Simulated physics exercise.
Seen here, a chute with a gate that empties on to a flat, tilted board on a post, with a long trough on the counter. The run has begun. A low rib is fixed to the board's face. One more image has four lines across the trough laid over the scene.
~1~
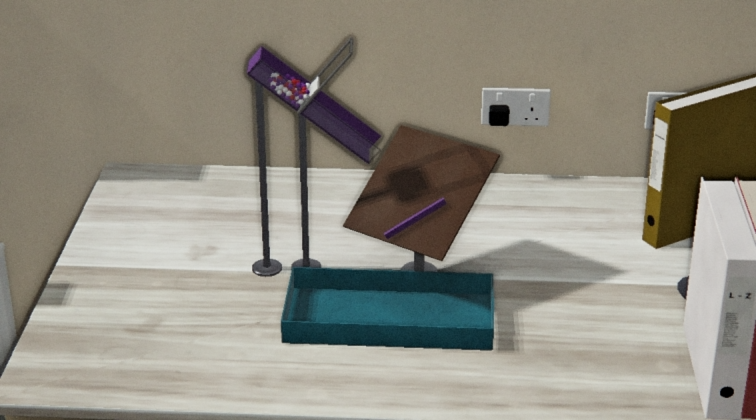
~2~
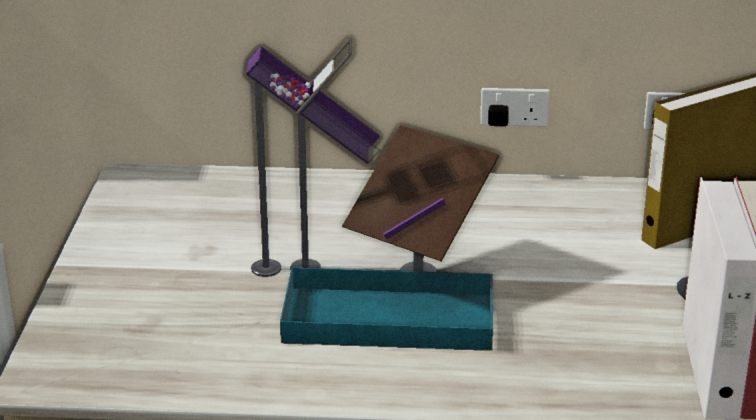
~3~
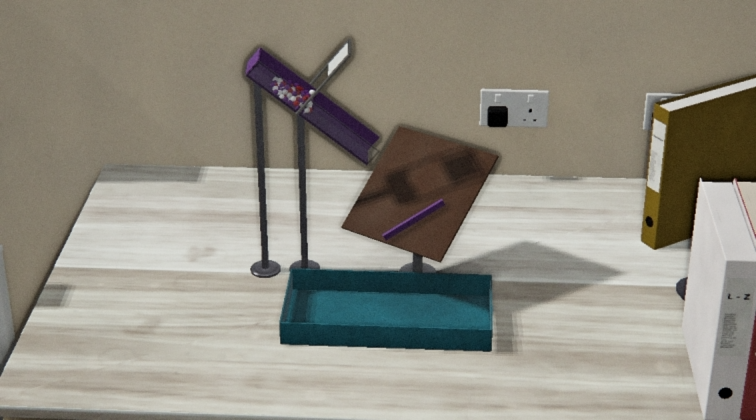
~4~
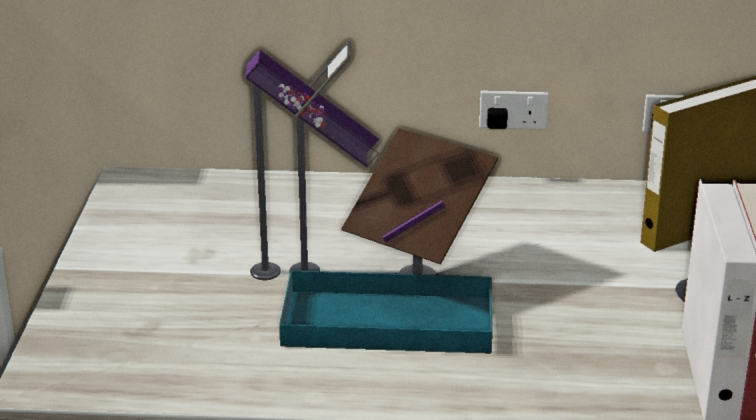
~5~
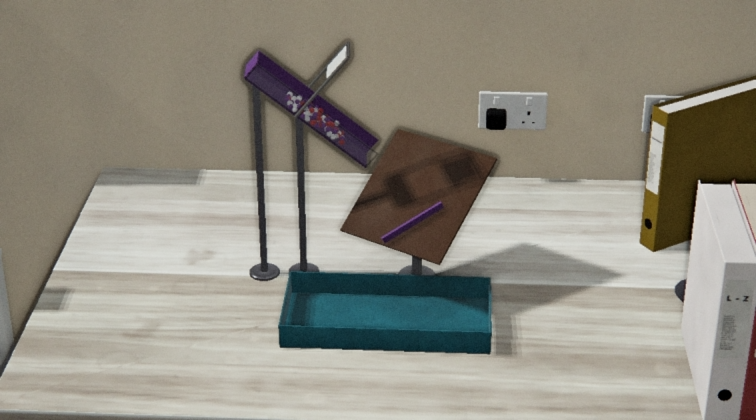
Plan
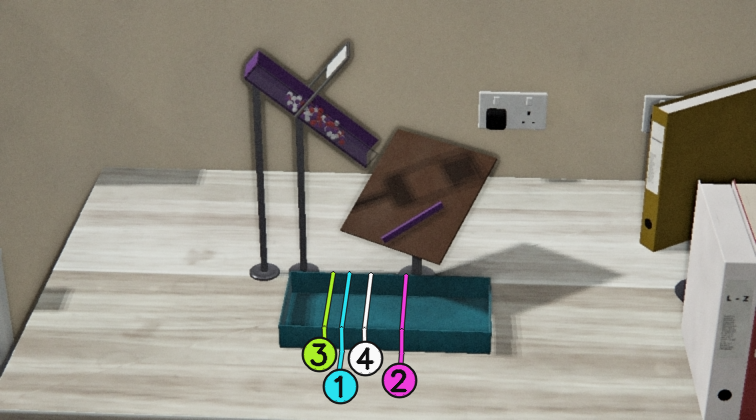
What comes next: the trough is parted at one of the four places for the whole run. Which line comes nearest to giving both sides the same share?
Choose 1.
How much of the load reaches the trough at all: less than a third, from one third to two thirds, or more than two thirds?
About that: More than two thirds.
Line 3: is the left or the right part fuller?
The right side.
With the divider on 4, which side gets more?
More lands on the left.
On the marked copy, line 1 crosses the front rim at (341, 327); line 2 crosses the front rim at (401, 329); line 3 crosses the front rim at (324, 327); line 4 crosses the front rim at (364, 328).
With 1, of what is caught, close to a third on the left of the divider, close to two thirds on the right.
With 2, of what is caught, all but a few on the left of the divider, a small share on the right.
With 3, of what is caught, only a few on the left of the divider, all but a few on the right.
With 4, of what is caught, the bulk on the left of the divider, close to a quarter on the right.
